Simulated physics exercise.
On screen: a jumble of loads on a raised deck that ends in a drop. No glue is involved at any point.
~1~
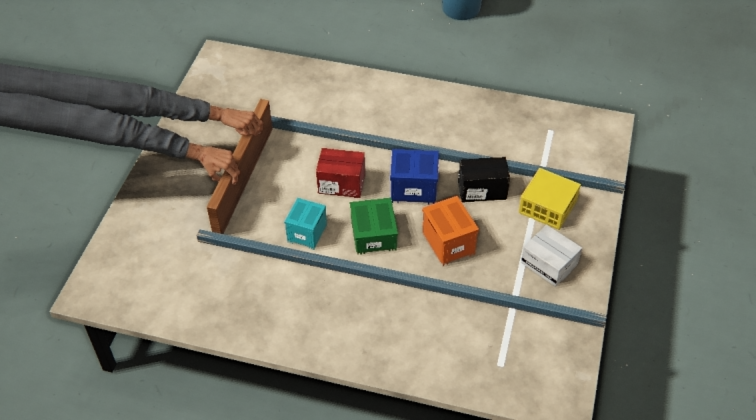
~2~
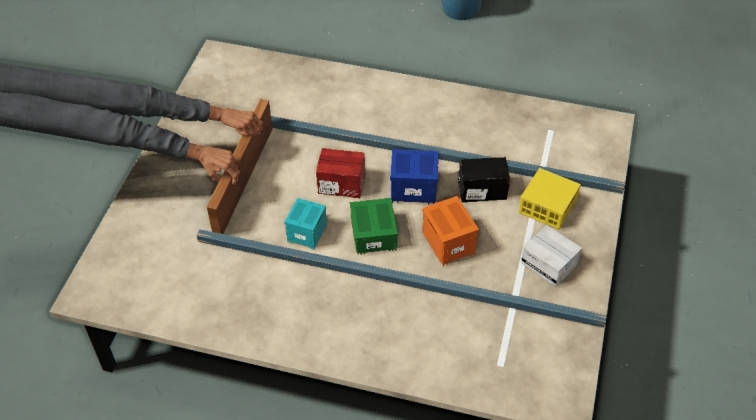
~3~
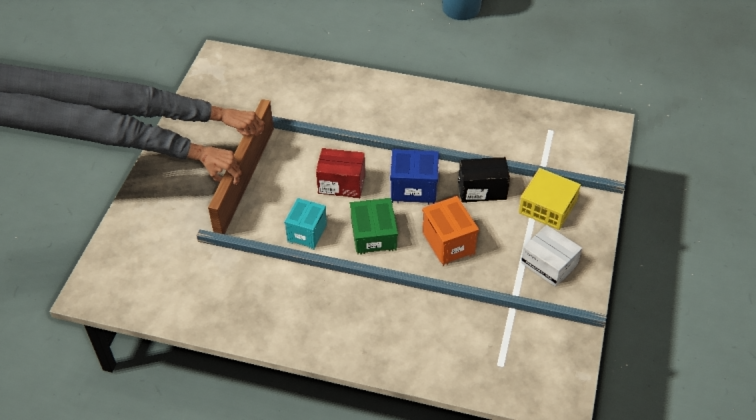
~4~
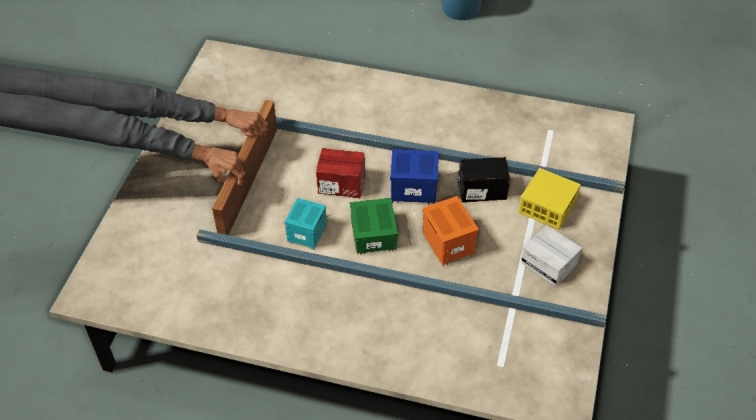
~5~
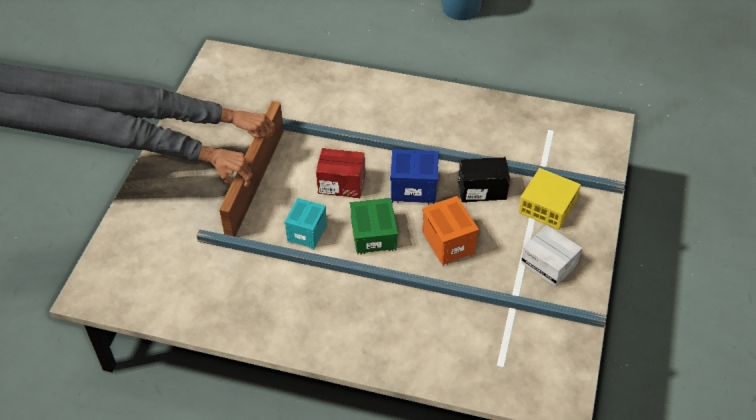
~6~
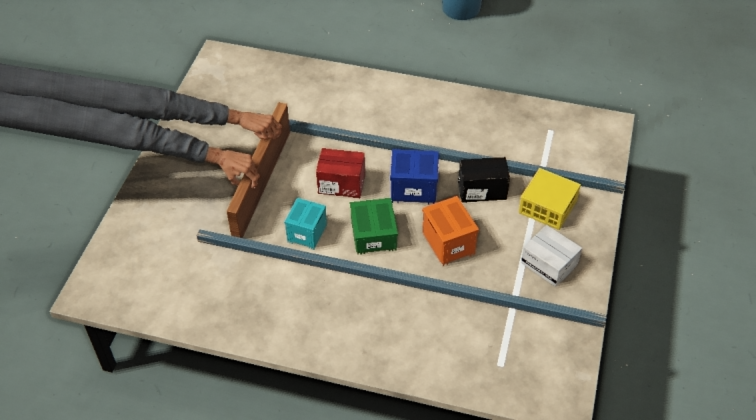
The video shows two hands slowly pushing a wooden plank a short way right between blue rails on a table, while eight colourful crates and parcels, including yellow and white ones near a white tape line, stay still.
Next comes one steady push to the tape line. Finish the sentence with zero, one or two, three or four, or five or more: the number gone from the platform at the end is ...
The number gone from the platform at the end is three or four.
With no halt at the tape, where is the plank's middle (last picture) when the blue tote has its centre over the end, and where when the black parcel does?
For the blue tote, about (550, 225); for the black parcel, about (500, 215).
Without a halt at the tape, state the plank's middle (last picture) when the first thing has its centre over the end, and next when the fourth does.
At the first moment about (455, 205), at the next about (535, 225).
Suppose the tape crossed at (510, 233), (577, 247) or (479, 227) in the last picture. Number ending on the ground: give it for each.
Down on the ground: 2, 6 and 1.
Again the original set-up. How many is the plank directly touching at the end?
The count in contact is 2.
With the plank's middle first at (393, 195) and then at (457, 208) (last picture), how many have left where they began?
Tally: First 7; then 8.
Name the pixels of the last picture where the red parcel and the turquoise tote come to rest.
Final positions: Near (556, 217); near (538, 272).
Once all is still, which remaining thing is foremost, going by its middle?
It's the orange tote that ends nearest.
A little later, none off yet; white parcel at rest near (551, 256); yellow crate at rest near (549, 199); black parcel shifted a little near (491, 181).
When it is over, the number that fall off is three or four; down, black parcel, yellow crate and white parcel.
